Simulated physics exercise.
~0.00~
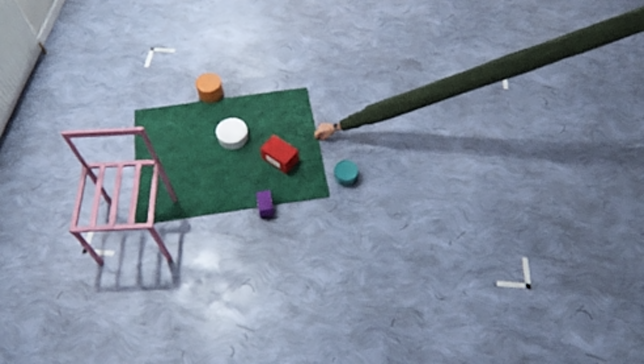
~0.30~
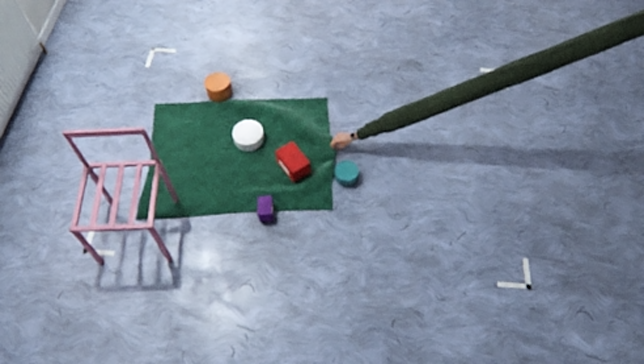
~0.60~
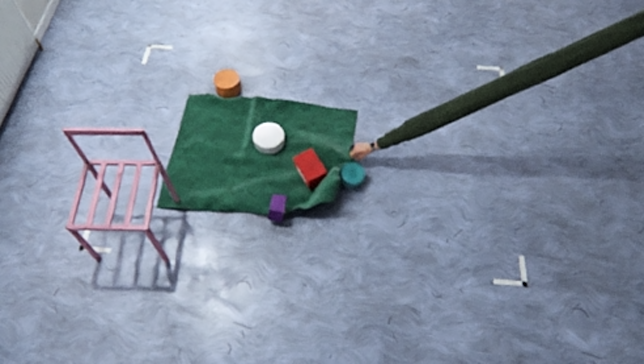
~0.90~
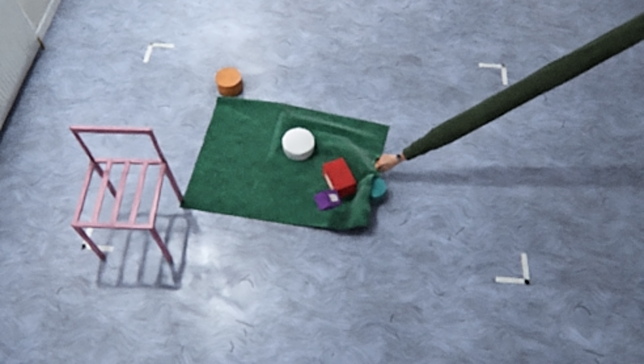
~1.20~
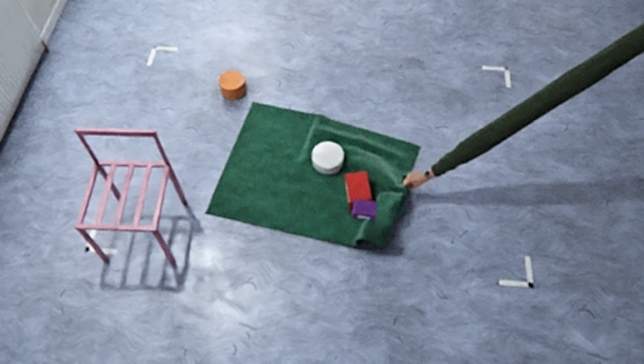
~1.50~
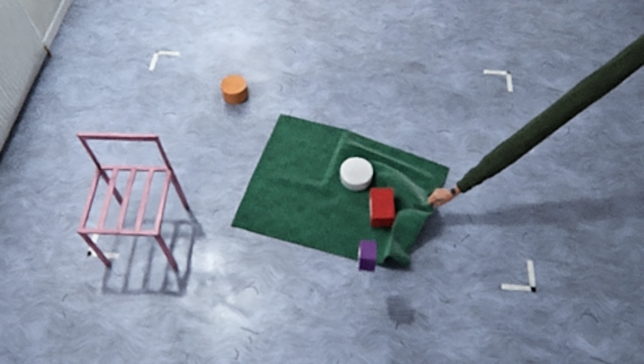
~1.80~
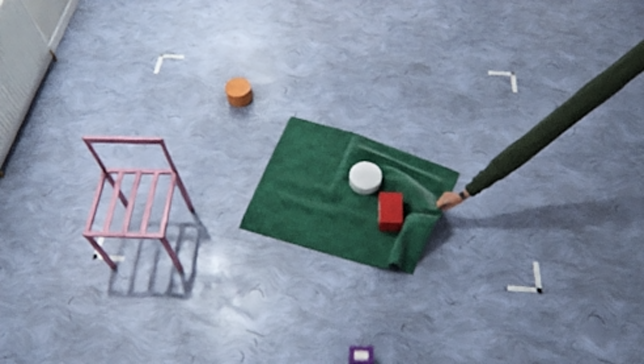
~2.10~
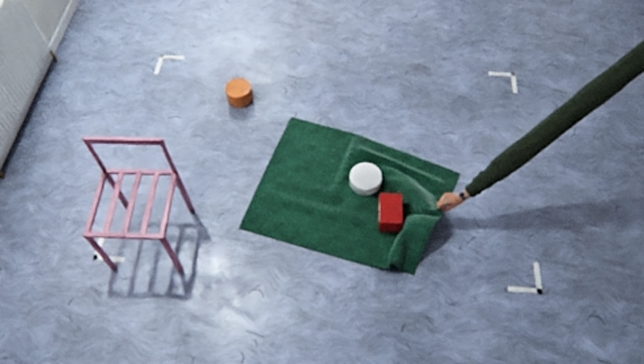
A bluish hallway floor with white tape corners is seen from high above, a pink chair standing at the left. A green dust sheet holds a white tub, a red carton and a purple box, with an orange tub at its top edge and a teal bucket just off its right side. A long dark-sleeved arm drags the sheet rightward and slightly down, carrying the white tub and red carton. The sheet bunches by the hand, and the teal bucket disappears beneath its folds. The orange tub is left behind, while the purple box turns, slides off the lower edge and leaves view. Finally the sheet rests near the centre, white tub and red carton still on it, the chair still at left.
